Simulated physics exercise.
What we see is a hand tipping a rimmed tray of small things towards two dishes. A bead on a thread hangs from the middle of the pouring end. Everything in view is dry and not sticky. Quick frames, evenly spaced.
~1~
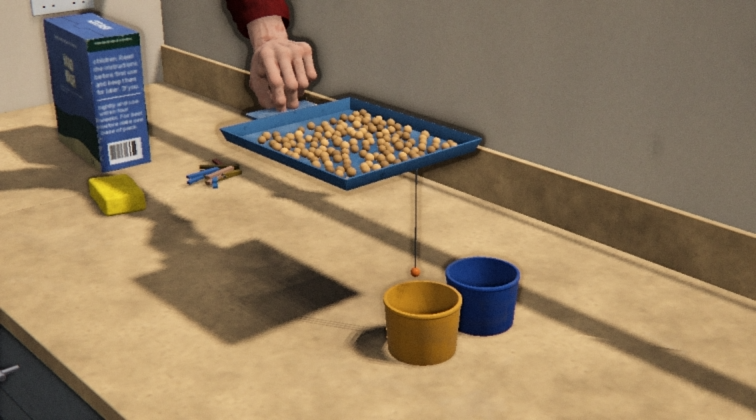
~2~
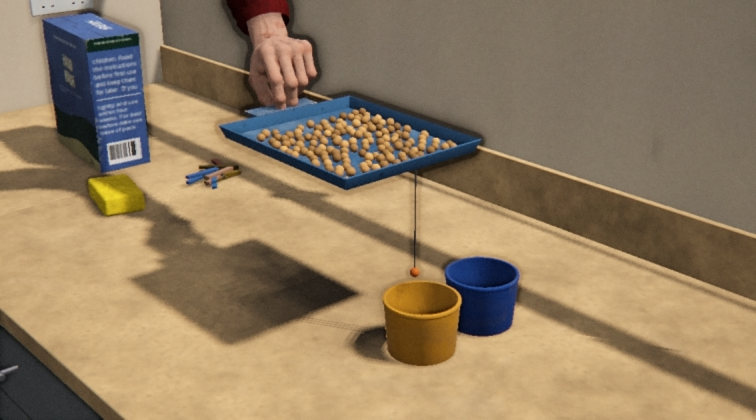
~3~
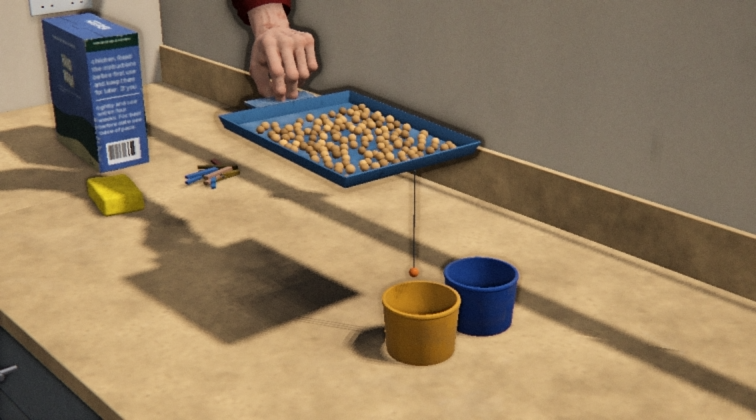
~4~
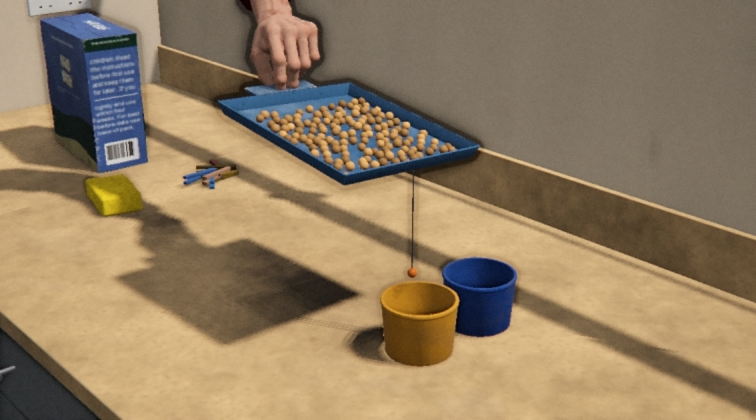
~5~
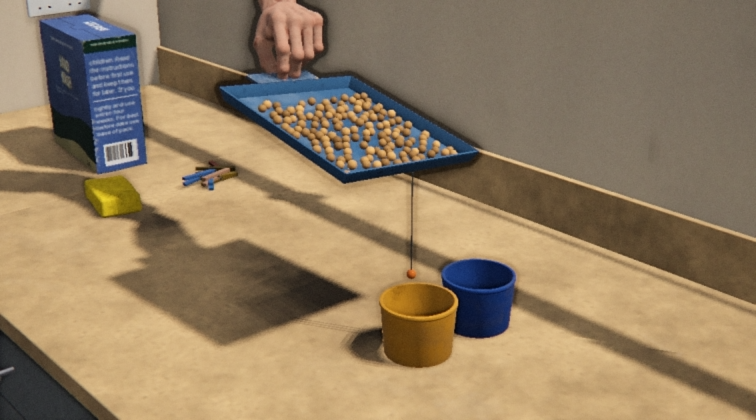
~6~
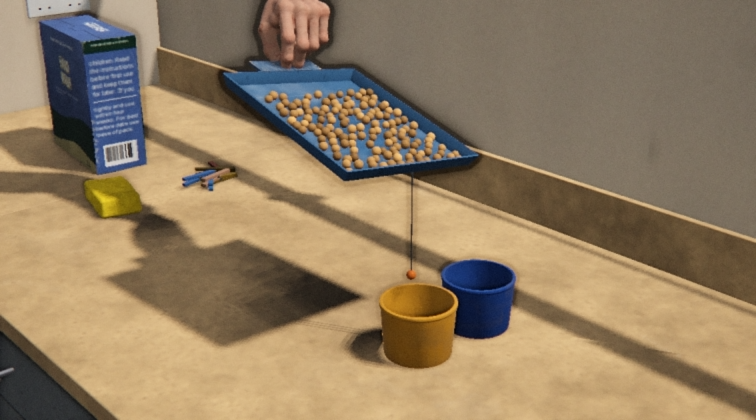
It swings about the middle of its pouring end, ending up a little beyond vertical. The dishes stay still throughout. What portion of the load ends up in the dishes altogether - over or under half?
Over.
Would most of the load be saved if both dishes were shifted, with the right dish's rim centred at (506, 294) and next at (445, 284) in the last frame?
Short of half and then Short of half.
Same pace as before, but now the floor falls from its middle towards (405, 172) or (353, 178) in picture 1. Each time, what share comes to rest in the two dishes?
Roughly 40 percent, then 0 percent.
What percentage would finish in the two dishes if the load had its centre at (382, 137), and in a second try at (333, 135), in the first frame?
Close to 80 in a hundred, then close to 80 in a hundred.
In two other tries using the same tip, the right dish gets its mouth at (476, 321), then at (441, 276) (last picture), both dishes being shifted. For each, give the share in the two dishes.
0 %, 30 %.
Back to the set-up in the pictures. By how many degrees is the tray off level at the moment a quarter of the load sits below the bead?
About 70 degrees.
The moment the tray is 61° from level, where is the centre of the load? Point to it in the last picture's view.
Look close to (450, 163) in the last picture.
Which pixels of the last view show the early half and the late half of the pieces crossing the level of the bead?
The first part at (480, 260); the rest at (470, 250).
Just after the last frame, tray tipped steeply; roughly two thirds on the tray; about a tenth in the right dish; just a few outside both; about a tenth in the air.
A moment on, tray tipped right over; the larger part in the right dish; roughly a quarter outside both; about a tenth in the air.
Further on, tray tipped past a quarter turn; just a few in the left dish; the larger part in the right dish; roughly a quarter outside both.
When it is over, tray tipped past a quarter turn; just a few in the left dish; the larger part in the right dish; roughly a quarter outside both.
